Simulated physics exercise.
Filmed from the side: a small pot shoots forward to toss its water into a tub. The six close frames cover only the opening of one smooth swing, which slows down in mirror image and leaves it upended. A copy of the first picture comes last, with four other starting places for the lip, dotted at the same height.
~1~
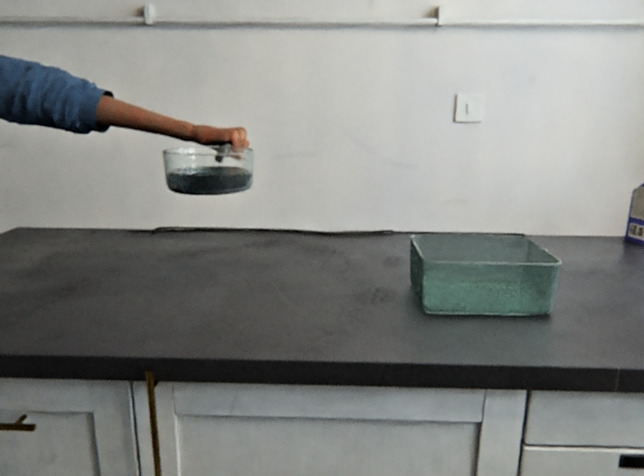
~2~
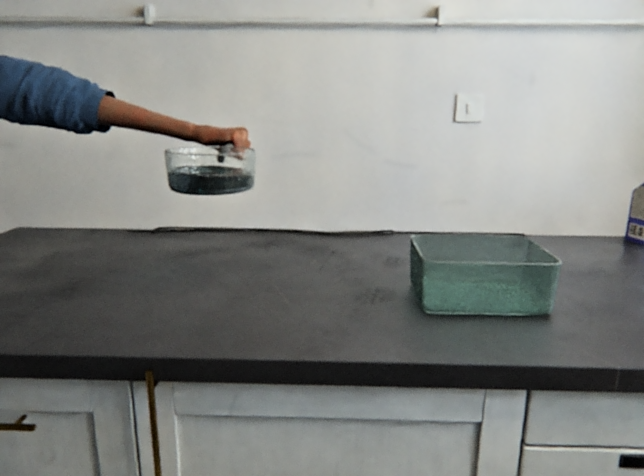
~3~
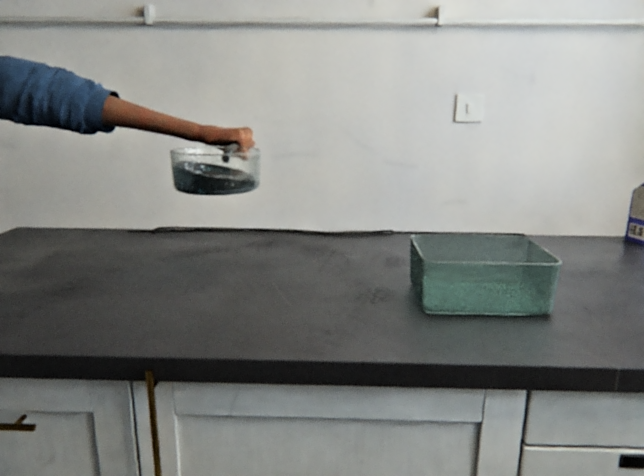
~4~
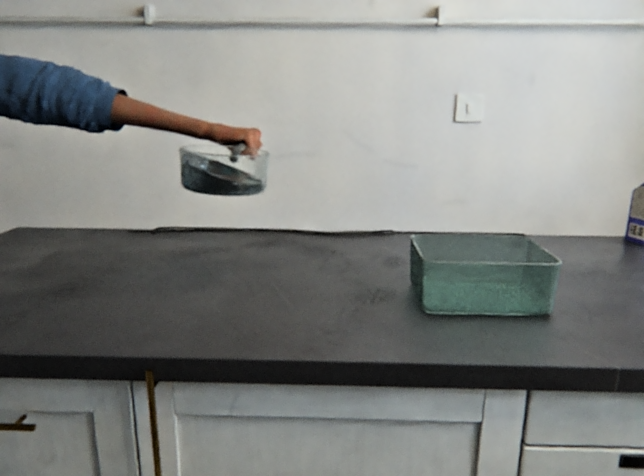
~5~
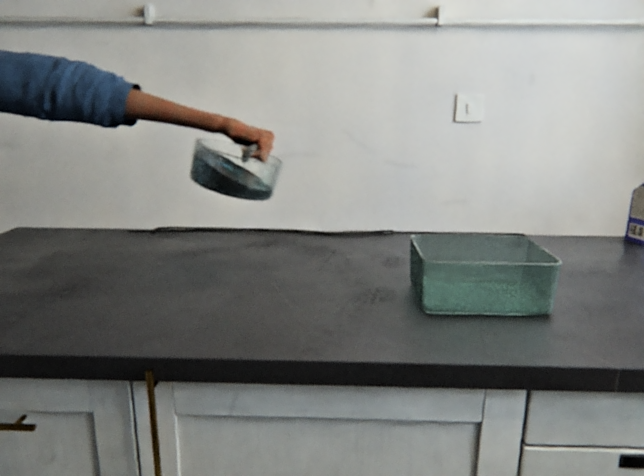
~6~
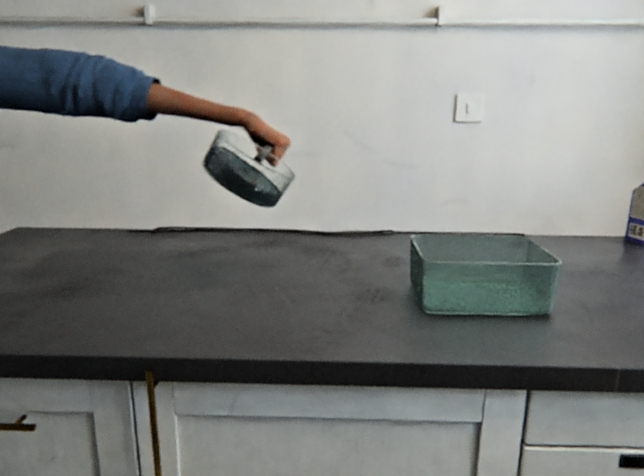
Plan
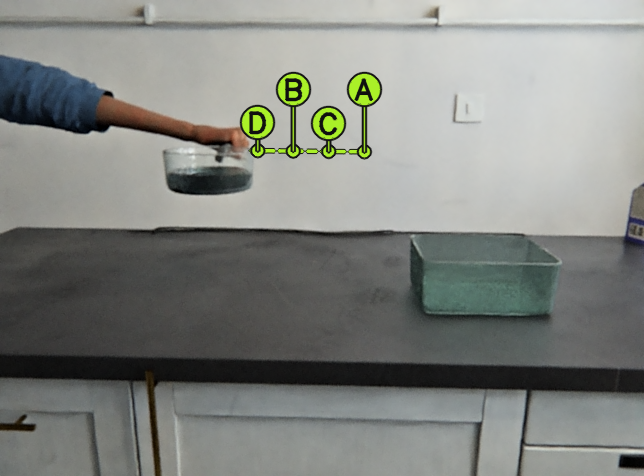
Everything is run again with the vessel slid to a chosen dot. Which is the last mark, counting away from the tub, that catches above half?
That is dot B.
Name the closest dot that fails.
D it is.
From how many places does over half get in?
Three.
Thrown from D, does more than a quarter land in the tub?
No, it does not.
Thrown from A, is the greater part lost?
No, not at all.
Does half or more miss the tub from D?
Yes.
On the marked copy, A at (364, 151); B at (293, 151); C at (328, 151); D at (257, 150).
If A is chosen, about 90 % lands in the tub, 7 % falls short and 3 % goes beside or beyond.
If B is chosen, about 75 % lands in the tub, 14 % falls short and 11 % goes beside or beyond.
If C is chosen, about 70 % lands in the tub, 7 % falls short and 23 % goes beside or beyond.
If D is chosen, about 9 % lands in the tub, 84 % falls short and 7 % goes beside or beyond.
